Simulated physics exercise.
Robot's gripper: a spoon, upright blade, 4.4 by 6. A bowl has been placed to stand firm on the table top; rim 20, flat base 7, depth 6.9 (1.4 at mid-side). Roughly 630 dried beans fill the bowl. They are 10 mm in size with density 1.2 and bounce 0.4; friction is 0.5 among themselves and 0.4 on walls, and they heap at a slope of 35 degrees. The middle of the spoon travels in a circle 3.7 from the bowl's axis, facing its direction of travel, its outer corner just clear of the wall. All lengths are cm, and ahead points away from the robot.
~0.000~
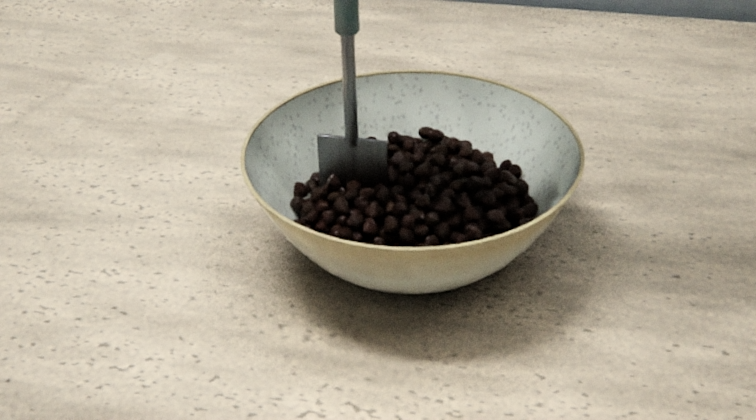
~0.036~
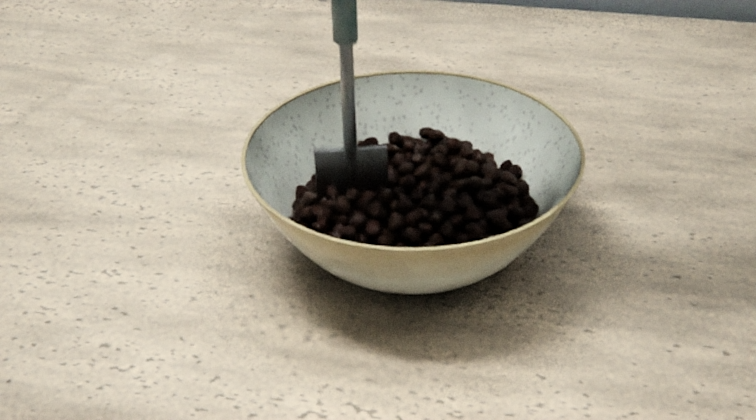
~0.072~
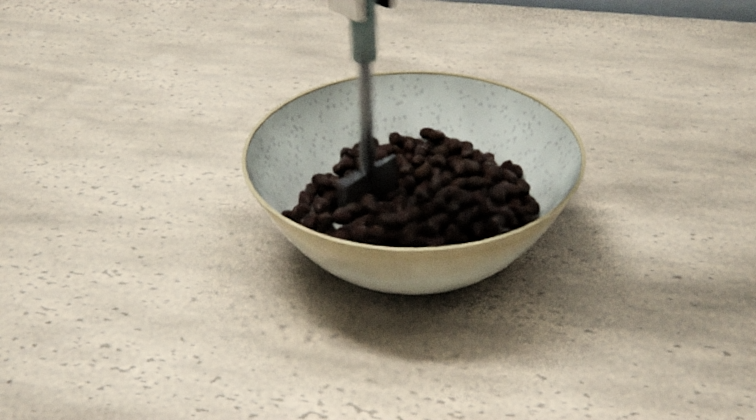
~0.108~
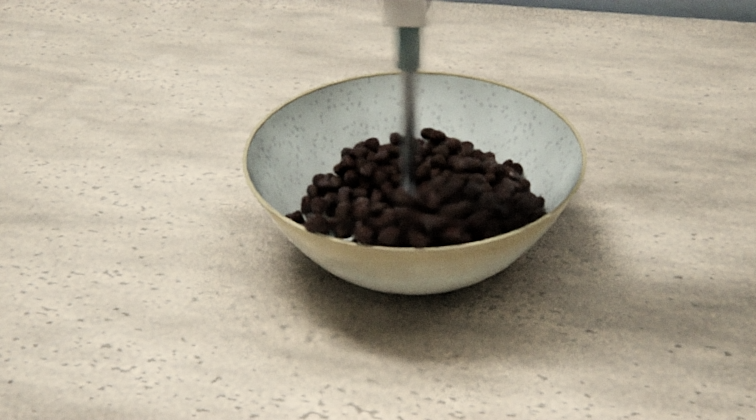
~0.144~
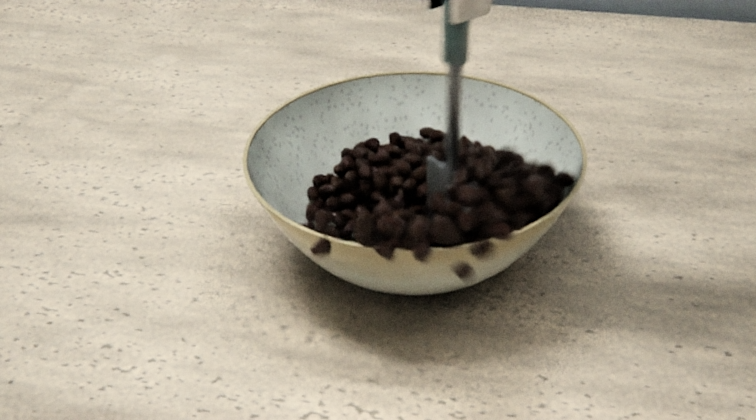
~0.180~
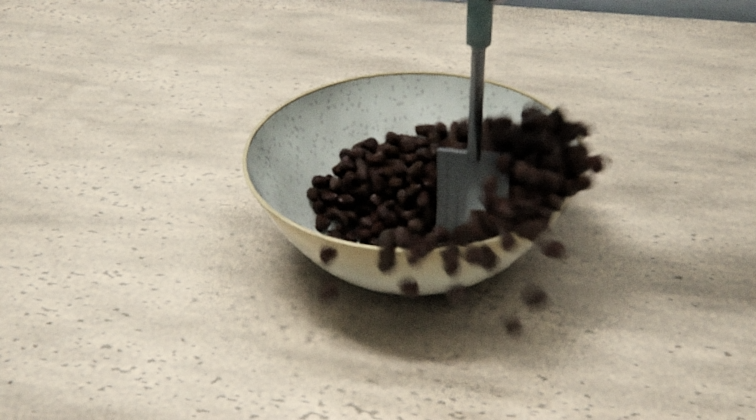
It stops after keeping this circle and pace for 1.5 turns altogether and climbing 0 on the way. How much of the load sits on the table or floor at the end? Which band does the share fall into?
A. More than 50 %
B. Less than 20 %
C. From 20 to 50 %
C, from 20 to 50 %.
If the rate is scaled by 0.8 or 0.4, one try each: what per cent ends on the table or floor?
It would be some 15 and 0 percent respectively.
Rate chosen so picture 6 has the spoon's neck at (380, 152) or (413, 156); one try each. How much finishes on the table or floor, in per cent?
First try: About 5 %; second try: About 5 %.
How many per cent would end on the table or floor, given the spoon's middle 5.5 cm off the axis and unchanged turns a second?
It would be close to 40 per cent then.
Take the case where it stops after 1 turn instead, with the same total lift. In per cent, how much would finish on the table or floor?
Close to 30 in a hundred.
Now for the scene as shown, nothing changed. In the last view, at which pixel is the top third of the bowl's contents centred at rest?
Looks like roughly (479, 180) to me.
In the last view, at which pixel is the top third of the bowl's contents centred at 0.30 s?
The upper third is centred close to (368, 102).
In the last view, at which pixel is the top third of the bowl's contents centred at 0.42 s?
Somewhere around (351, 229), I think.
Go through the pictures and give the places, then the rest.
The spoon neck at (351, 116), 0° round; upper third of the load around (419, 195), from x 300 to 530, top at y 135; 628 in the bowl, in the first frame.
The spoon neck at (350, 126), 18° round; upper third of the load around (418, 198), from x 295 to 530, top at y 135, in the second frame.
The spoon neck at (368, 147), 58° round; upper third of the load around (414, 213), from x 285 to 530, top at y 135, in the third frame.
The spoon neck at (409, 156), 98° round; upper third of the load around (443, 216), from x 290 to 535, top at y 135; 626 in the bowl, 2 in flight or on the tool, in the fourth frame.
The spoon neck at (453, 149), 138° round; upper third of the load around (485, 202), from x 300 to 565, top at y 135; 614 in the bowl, 14 in flight or on the tool, in the fifth frame.
The spoon neck at (475, 130), 179° round; upper third of the load around (518, 171), from x 315 to 595, top at y 110; 600 in the bowl, 28 in flight or on the tool, in the sixth frame.
After 0.30 s, 314° round, highest piece 11 above the table; 509 in the bowl, 41 on the table or floor, 78 in flight or on the tool.
After 0.42 s, 90° round, highest piece 10 above the table; 444 in the bowl, 132 on the table or floor, 52 in flight or on the tool.
After 0.68 s, 180° round, highest piece 9 above the table; 417 in the bowl, 208 on the table or floor, 3 in flight or on the tool.
After 1.38 s, 180° round, highest piece 7 above the table; 417 in the bowl, 211 on the table or floor.
In the end, 417 in the bowl, 211 on the table or floor. That is 34 % on the table or floor.
